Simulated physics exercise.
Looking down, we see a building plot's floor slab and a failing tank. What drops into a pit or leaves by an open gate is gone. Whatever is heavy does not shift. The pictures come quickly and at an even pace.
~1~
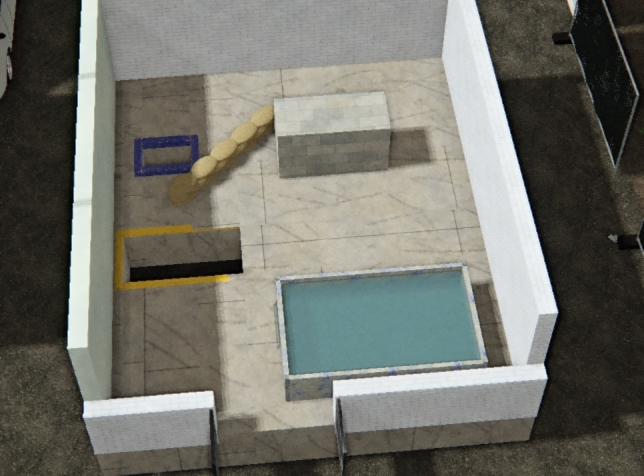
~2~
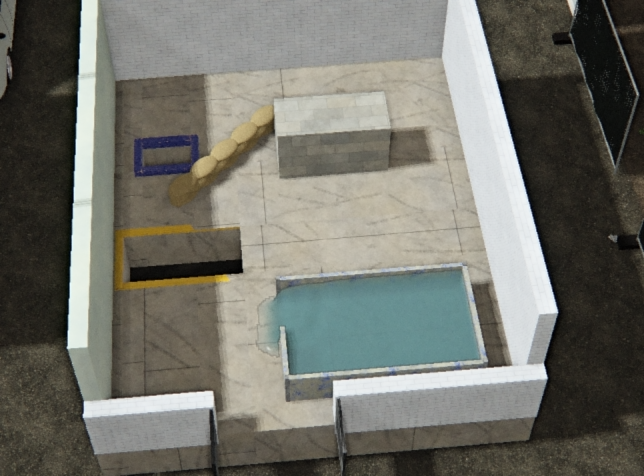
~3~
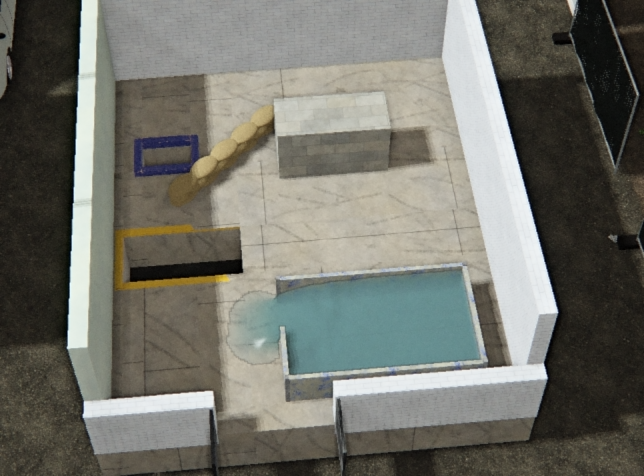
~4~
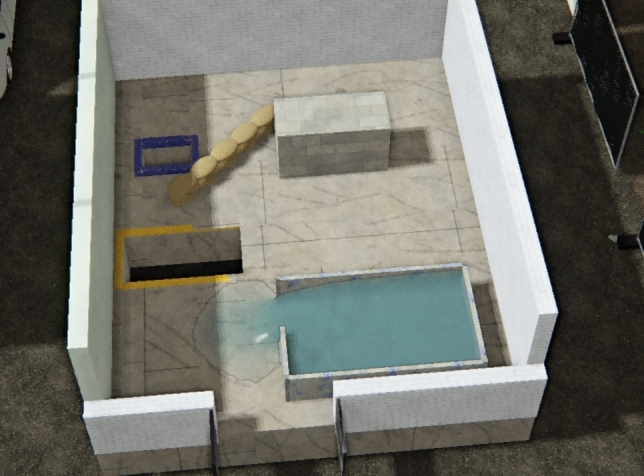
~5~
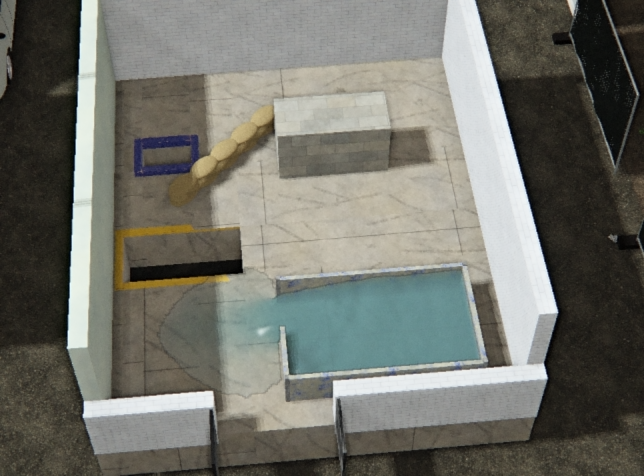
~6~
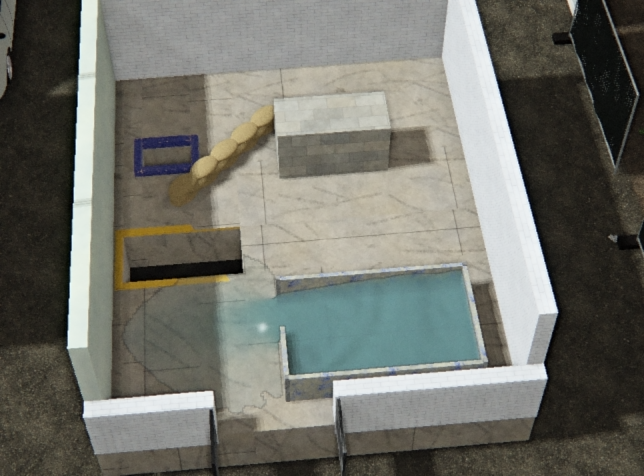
A walled floor slab held a full, still tank of blue-green water; then the tank's left side opened, and water poured out and spread leftward in a thin, widening sheet across the pale floor.
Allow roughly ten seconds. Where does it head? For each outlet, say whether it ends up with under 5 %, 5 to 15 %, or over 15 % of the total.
The gate is moderately busy - draining five to fifteen per cent. The yellow pit is busy - draining past fifteen per cent. The blue pit is nearly idle - draining beneath five per cent.
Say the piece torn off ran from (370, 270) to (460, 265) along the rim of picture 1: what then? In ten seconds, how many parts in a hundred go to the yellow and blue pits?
For yellow it's about 25 per cent, and for blue about 0 per cent.
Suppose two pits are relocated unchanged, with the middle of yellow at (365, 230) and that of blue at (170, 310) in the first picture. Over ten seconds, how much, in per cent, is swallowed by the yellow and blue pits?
Per cent by pit - yellow: 2 / blue: 12.
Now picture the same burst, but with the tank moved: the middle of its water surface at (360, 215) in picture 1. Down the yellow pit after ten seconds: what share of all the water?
Yellow: 60 %.
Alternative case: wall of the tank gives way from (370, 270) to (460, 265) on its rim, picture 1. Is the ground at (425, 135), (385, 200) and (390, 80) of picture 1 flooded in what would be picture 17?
Result, in sequence: Inundated; inundated; inundated.
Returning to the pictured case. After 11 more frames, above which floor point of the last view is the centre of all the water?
Close to (318, 341).
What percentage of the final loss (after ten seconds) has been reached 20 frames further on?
Close to 30 per cent, I'd say.
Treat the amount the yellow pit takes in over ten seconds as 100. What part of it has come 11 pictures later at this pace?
About 15 per cent.
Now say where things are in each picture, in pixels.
In the first frame, the open tank at (379, 322) is whole and still.
In the second frame, the front is at (269, 303), out from the gap at (283, 318).
In the third frame, the front is at (235, 344), out from the gap at (283, 319).
In the fourth frame, water pours out at (283, 320) and has run to (201, 343).
In the fifth frame, water pours out at (283, 320) and has run to (167, 325).
In the sixth frame, water pours out at (283, 319) and has run to (130, 335).
A moment on, water covers 15 % of the floor; the gate 0 %, the yellow pit 2 %, the blue pit 0 %.
Next, water covers 20 % of the floor; the gate 0 %, the yellow pit 7 %, the blue pit 0 %.
Then, water covers 25 % of the floor; the gate 0 %, the yellow pit 16 %, the blue pit 0 %.
Later, water covers 25 % of the floor; the gate 4 %, the yellow pit 30 %, the blue pit 0 %.
In the end, water covers 25 % of the floor; the gate 9 %, the yellow pit 45 %, the blue pit 0 %.
